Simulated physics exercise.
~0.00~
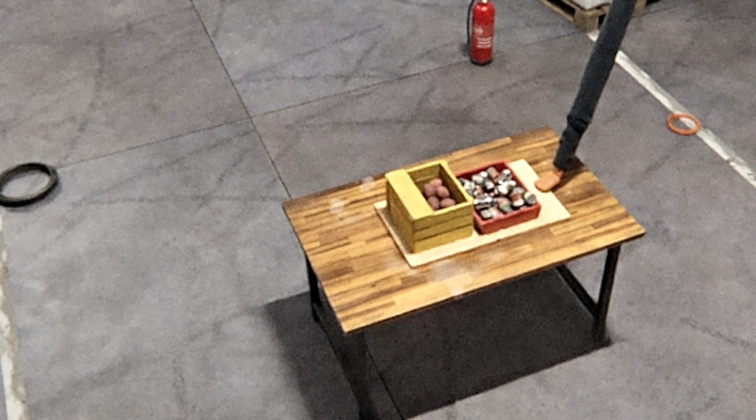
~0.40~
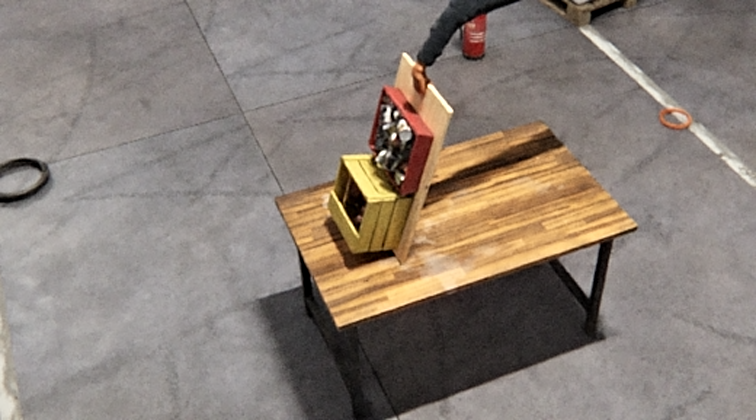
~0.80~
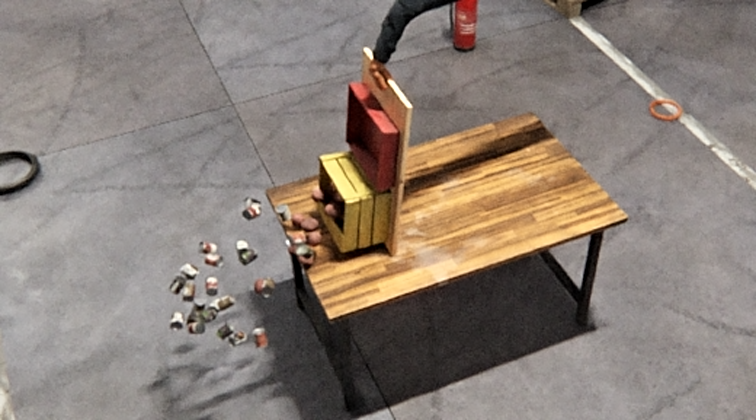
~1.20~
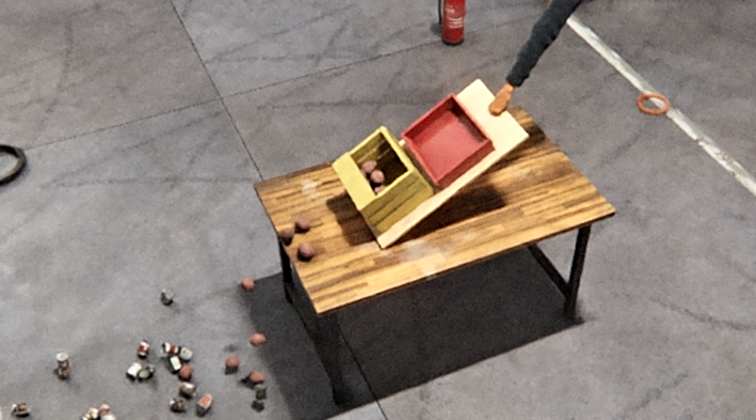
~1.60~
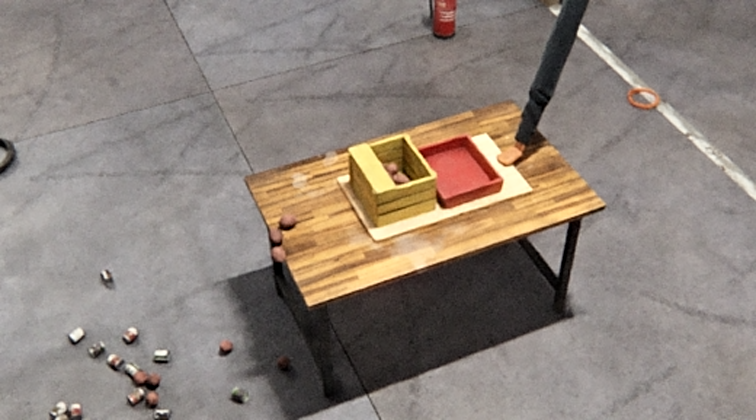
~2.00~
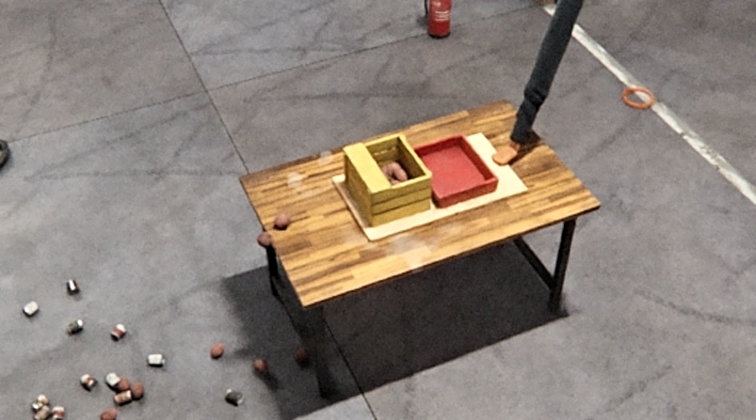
In the video, a dark mechanical arm levers up the right side of a board holding a yellow tote of red potatoes and a red tote of small tins, spilling all the tins and some potatoes leftward, then lowers it flat with potatoes remaining in the yellow tote.
